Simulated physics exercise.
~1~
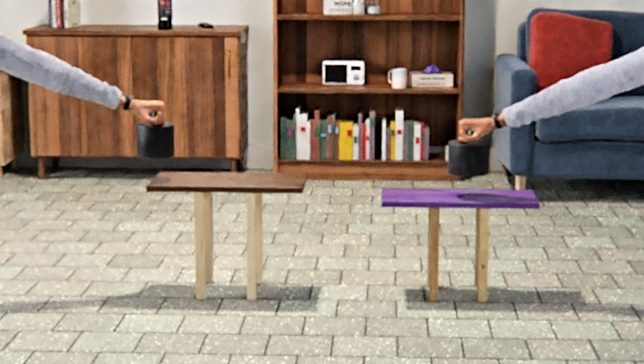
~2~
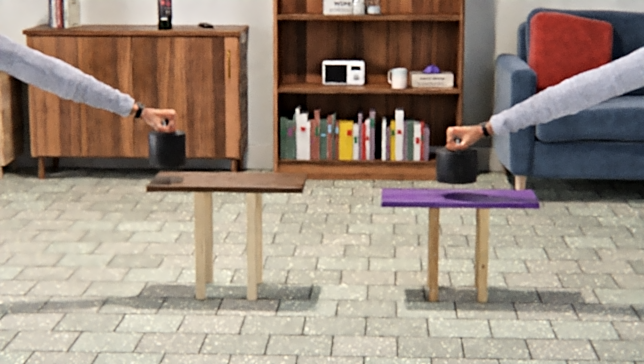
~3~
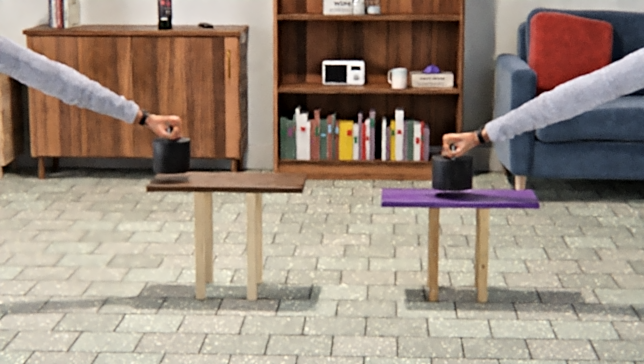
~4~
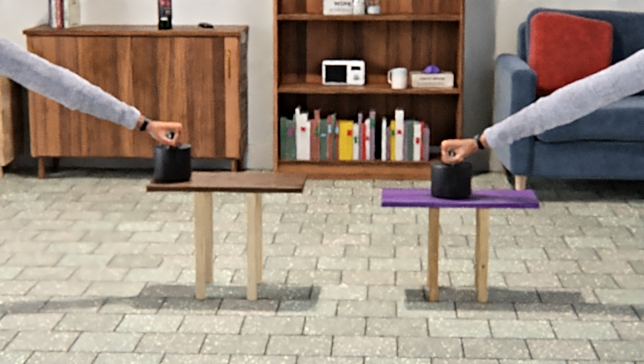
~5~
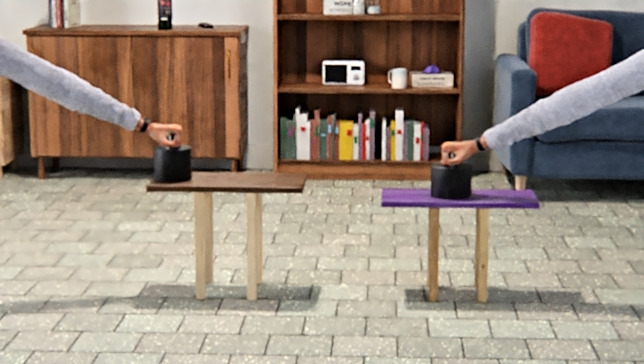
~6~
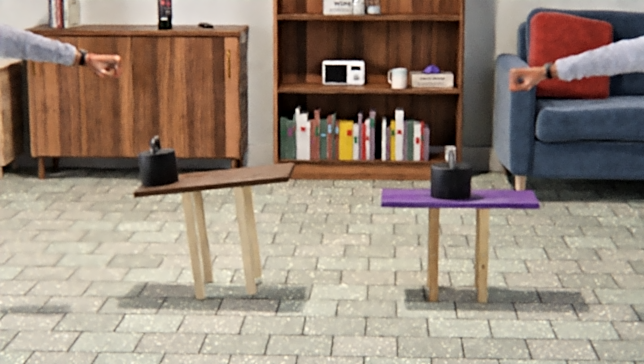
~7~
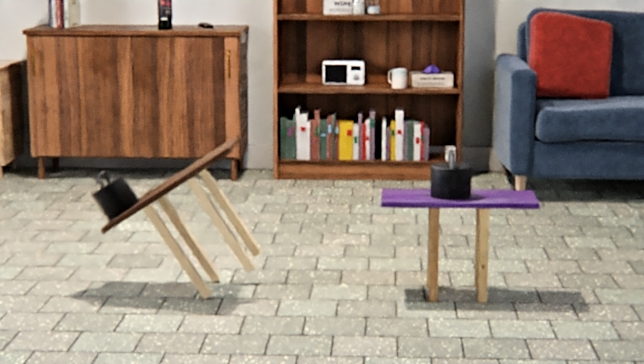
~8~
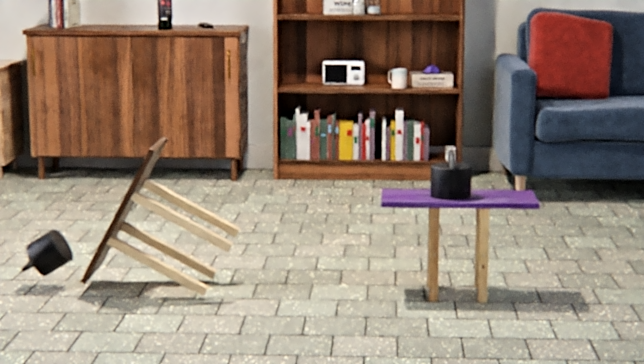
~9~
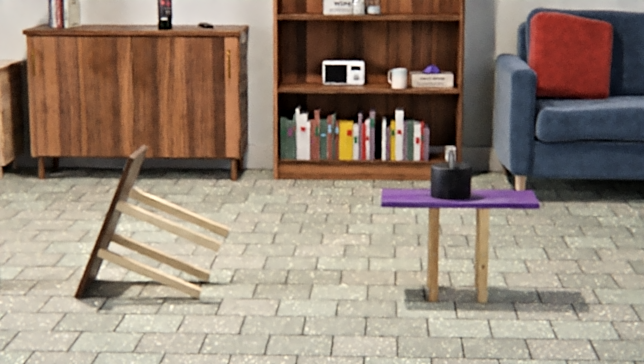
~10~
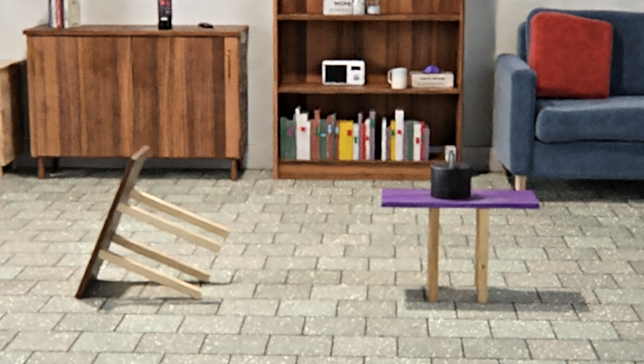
The video shows two hands lowering black objects onto a small brown table and a purple stand, then letting go and withdrawing. The brown table tips left and ends on its side as its object slides off and leaves view, while the purple stand stays upright, still holding its object.
